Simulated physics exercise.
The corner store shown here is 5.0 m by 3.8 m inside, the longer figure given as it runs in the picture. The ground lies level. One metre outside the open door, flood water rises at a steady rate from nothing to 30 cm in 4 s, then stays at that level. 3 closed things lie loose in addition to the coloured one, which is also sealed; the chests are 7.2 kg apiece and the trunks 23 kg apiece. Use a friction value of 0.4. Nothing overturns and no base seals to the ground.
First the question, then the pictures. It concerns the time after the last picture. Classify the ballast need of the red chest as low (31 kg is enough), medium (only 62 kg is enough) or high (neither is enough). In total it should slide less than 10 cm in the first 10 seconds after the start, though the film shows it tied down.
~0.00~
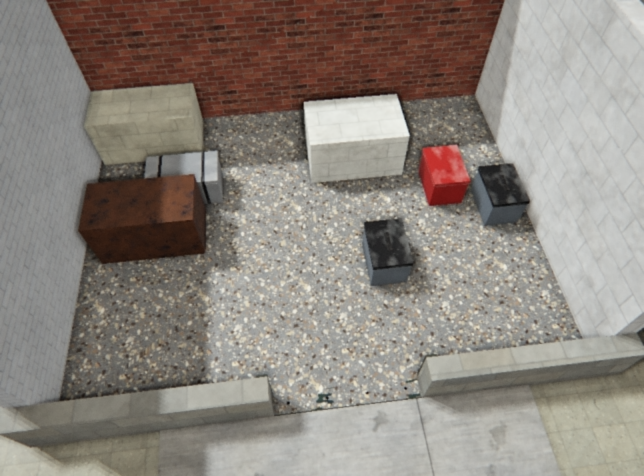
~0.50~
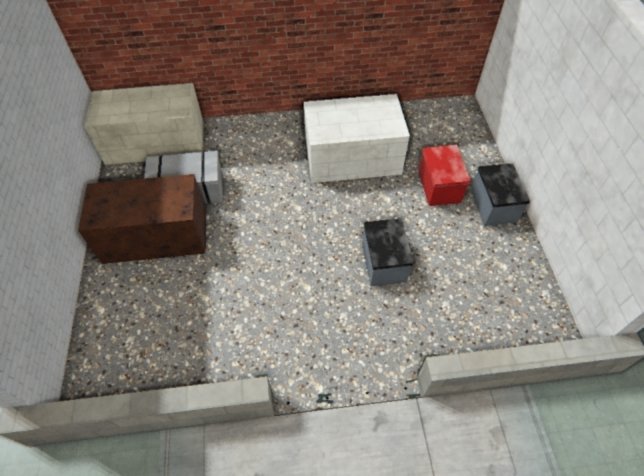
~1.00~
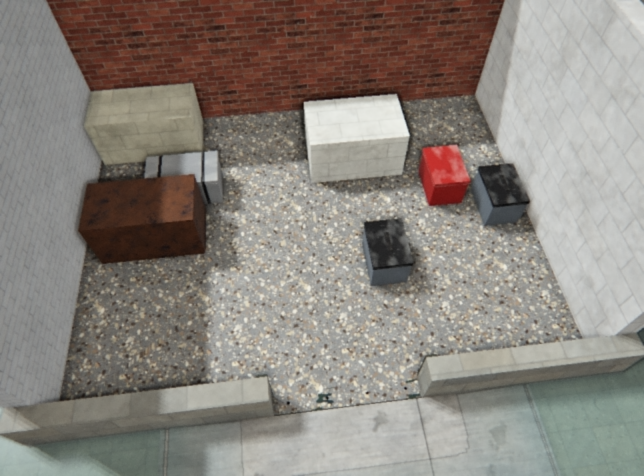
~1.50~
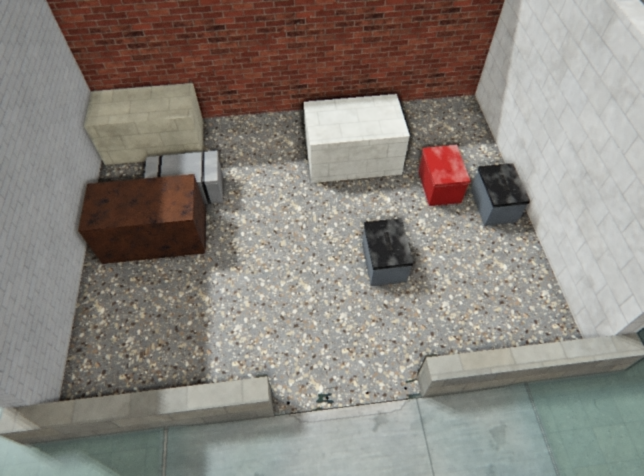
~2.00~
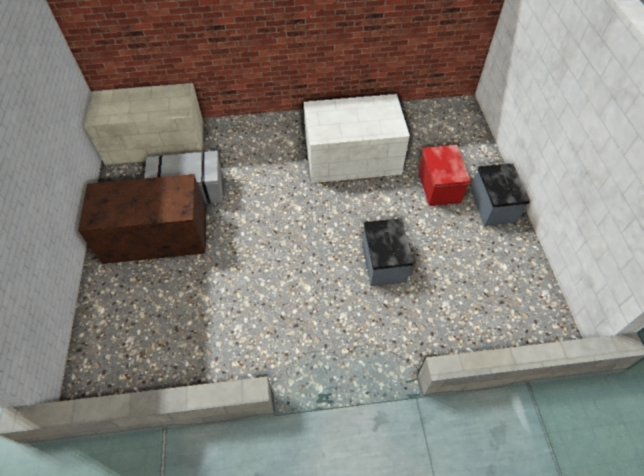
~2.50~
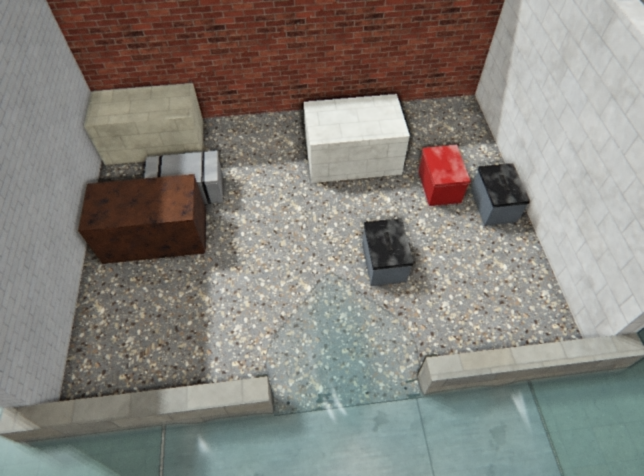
Medium.
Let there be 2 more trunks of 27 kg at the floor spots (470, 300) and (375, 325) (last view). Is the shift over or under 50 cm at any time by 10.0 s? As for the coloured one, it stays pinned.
First stays inside, then exceeds it.
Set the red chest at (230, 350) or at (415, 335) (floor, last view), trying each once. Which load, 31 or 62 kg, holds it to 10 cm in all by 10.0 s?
Log: Try 1 the lighter pick works; try 2 the heavier pick is required.
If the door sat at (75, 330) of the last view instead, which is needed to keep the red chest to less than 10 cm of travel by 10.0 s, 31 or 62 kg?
In that setup just the second mass works.
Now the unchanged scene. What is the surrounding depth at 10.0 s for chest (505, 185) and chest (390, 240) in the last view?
Depths: Near 16 cm, then near 19 cm.
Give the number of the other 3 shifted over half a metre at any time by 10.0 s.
By my count, 3.
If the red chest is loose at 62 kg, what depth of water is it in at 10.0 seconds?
18 cm, roughly.
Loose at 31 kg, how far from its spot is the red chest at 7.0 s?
Close to 50 centimetres.
After 3.5 s the red chest would be 0 cm from its start with 31 kg and 0 cm from its start with 62 kg; 0 cm of water round it then.
After 4.5 s the red chest would be 0 cm from its start with 31 kg and 0 cm from its start with 62 kg; 5 cm of water round it then.
After 7.0 s the red chest would be 51 cm from its start with 31 kg and 0 cm from its start with 62 kg; 8 cm of water round it then.
After 10.0 s the red chest would be 61 cm from its start with 31 kg and 0 cm from its start with 62 kg; 18 cm of water round it then.
